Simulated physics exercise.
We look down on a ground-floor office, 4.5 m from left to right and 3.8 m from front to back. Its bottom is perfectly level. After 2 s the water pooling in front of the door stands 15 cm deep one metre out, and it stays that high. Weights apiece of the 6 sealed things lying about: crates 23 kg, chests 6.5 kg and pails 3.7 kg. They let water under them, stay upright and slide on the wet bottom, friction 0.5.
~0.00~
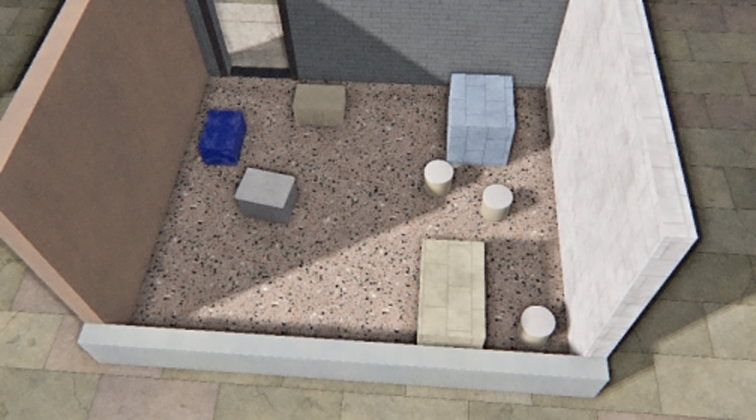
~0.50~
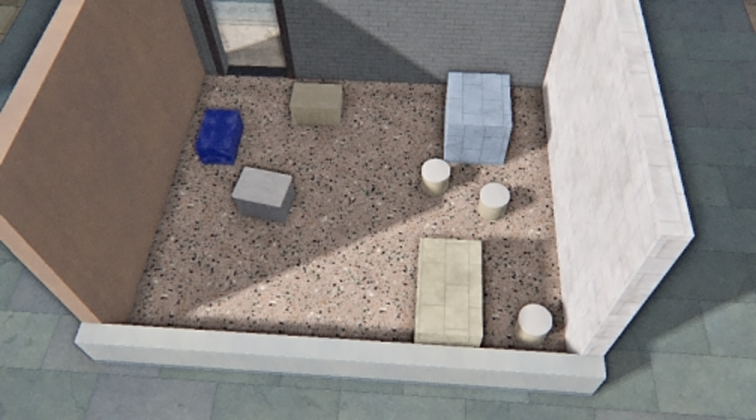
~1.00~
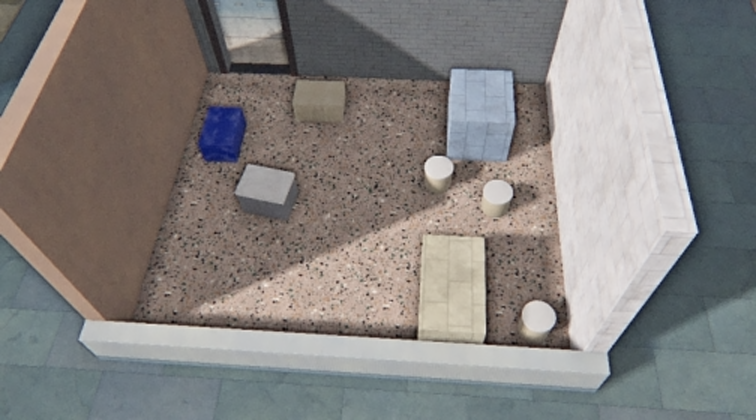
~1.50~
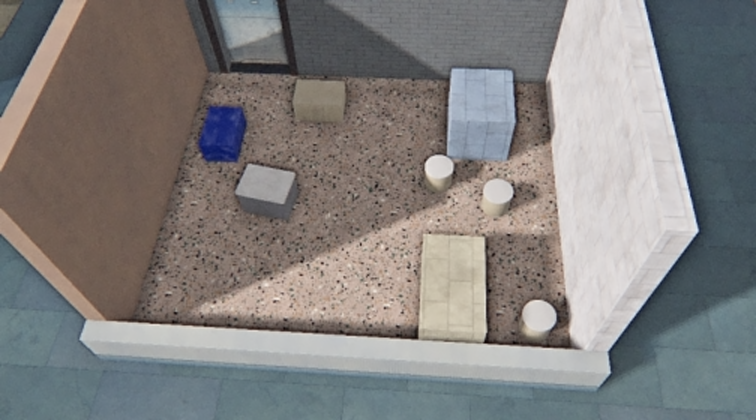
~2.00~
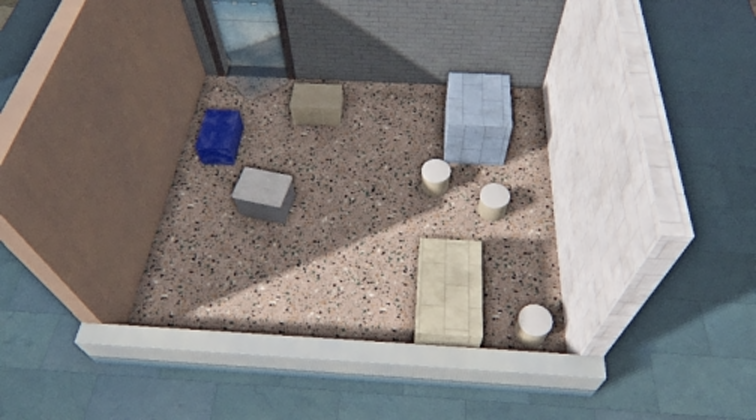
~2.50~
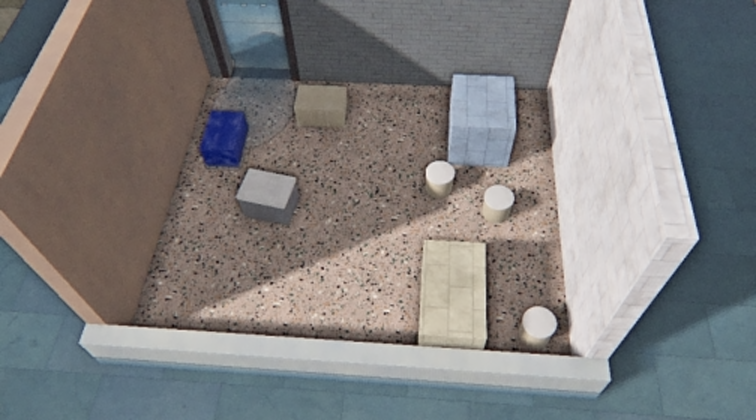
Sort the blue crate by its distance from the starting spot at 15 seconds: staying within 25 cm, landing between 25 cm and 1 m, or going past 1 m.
The blue crate stays within 25 cm.
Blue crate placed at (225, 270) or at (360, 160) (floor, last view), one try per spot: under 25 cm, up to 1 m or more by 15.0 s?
Results in order: It remains near its start; it remains near its start.
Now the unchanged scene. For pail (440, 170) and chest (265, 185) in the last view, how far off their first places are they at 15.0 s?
In that order: 20 cm, 150 cm.
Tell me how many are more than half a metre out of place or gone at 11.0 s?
The count is 1.
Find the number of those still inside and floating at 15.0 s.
It comes to 4 of them.
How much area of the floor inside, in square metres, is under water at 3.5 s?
That flooded area is roughly 3.0 m2.
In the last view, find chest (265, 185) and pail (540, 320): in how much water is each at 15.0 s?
First about 8 cm, second about 5 cm.
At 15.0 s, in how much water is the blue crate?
I'd put it at about 7 cm.
After 3.5 s the blue crate is near (222, 130), 0.0 m from its start, aground; 0 afloat.
After 6.8 s the blue crate is near (222, 130), 0.0 m from its start, aground; 0 afloat.
After 11.0 s the blue crate is near (222, 130), 0.0 m from its start, aground; 1 afloat.
After 15.0 s the blue crate is near (222, 130), 0.0 m from its start, aground; 4 afloat.
